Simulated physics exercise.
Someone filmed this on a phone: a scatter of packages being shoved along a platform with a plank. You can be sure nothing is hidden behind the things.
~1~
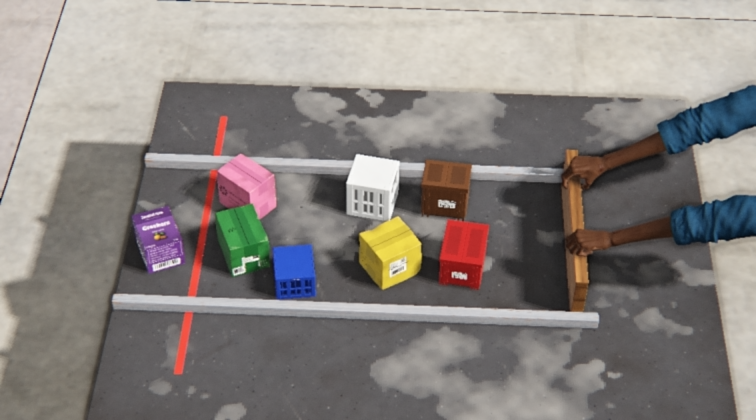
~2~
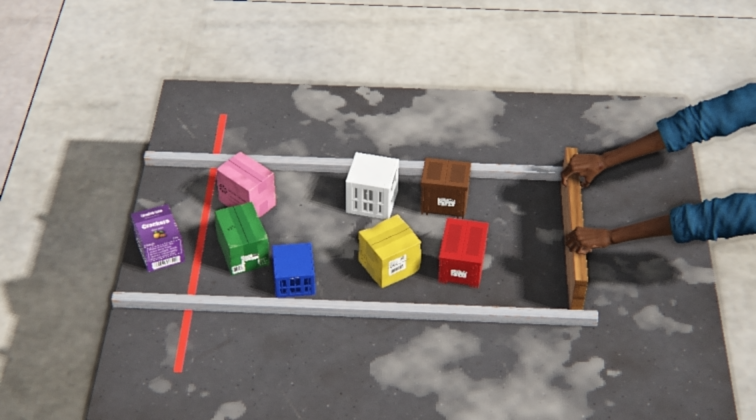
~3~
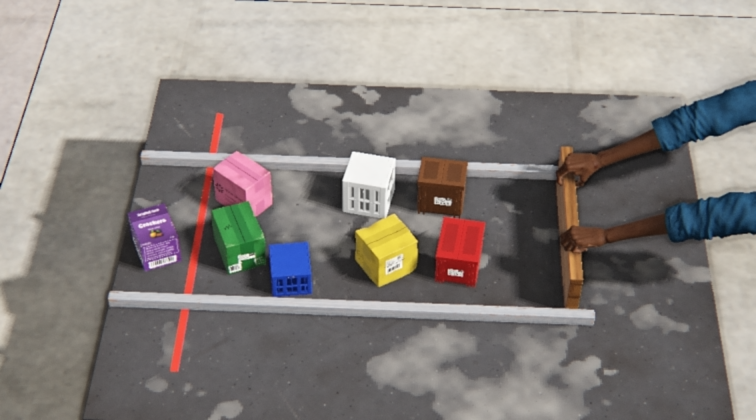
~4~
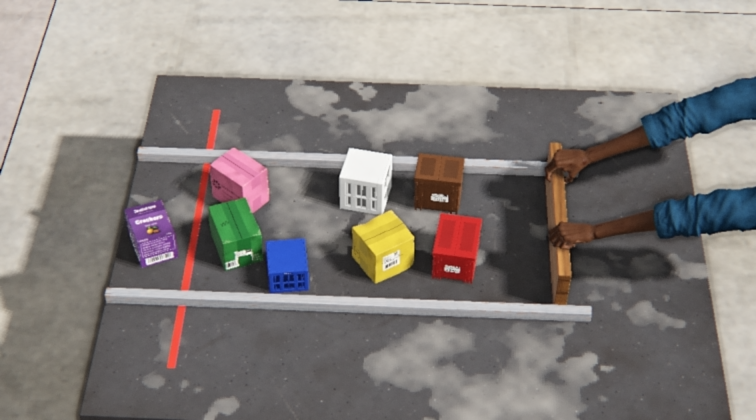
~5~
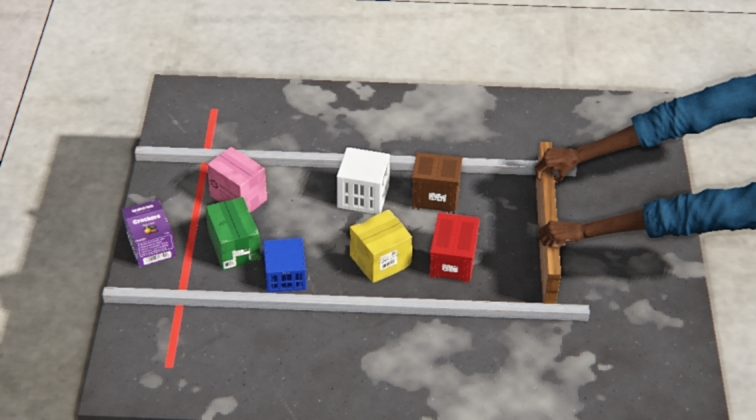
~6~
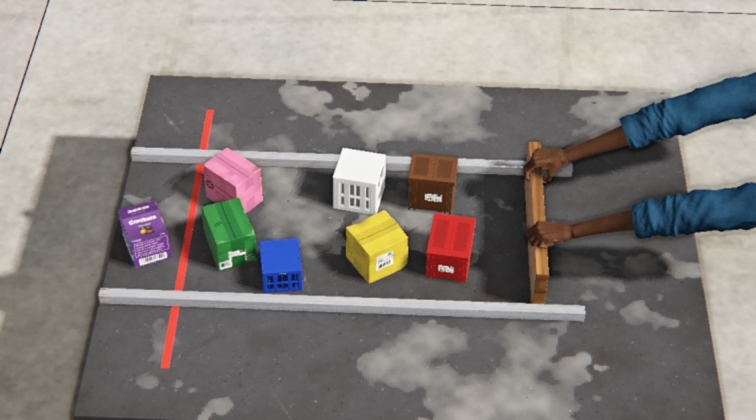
Two hands in blue sleeves grip a wooden plank at the right of a dark, blotchy platform on pale paving, seen from above at an angle. Between two grey rails sit pink, green, blue, white, yellow, brown and red boxes, with a purple one left of a red tape line. The hands slide the plank a short way left across open space, the boxes staying put on the platform, while the view drifts slightly.
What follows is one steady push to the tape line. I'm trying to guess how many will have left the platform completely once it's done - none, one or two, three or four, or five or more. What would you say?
Just three or four drop.
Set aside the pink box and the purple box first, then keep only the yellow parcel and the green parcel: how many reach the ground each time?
First 1, then 2.
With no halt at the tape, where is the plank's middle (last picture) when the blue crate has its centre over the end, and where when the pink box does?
(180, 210) and (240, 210), roughly.
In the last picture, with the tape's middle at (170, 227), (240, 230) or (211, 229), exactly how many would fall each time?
The counts come to 6, then 1, then 3.
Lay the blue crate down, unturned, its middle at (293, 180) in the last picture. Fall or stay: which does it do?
Placed there, the blue crate ends up below.
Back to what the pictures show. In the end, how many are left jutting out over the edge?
Answer: 3.
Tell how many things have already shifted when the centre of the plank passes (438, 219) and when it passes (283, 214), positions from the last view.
In order, the tallies are 3 and 8.
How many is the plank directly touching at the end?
It's touching 2 at the end.
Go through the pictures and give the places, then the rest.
Purple box (159, 240); pink box (247, 189); green parcel (243, 240); plank (574, 231); tape (203, 234), in the first frame.
Pink box (246, 187); plank (574, 229), in the second frame.
Green parcel (239, 237); yellow parcel (386, 250), in the third frame.
Purple box (152, 234); red tote (457, 248), in the fourth frame.
Pink box (237, 182); brown tote (436, 183), in the fifth frame.
Purple box (145, 234); pink box (233, 183); green parcel (229, 234); plank (536, 223); tape (189, 228), in the sixth frame.
Early on, none off yet; purple box at rest near (145, 234); pink box at rest near (233, 183); green parcel at rest near (229, 234).
A while later, none off yet; purple box at rest near (145, 234); pink box travelled about its own width near (185, 181); green parcel travelled about its own width near (193, 225).
Finally, the number that fall off is three or four; lost, green parcel, pink box and purple box.
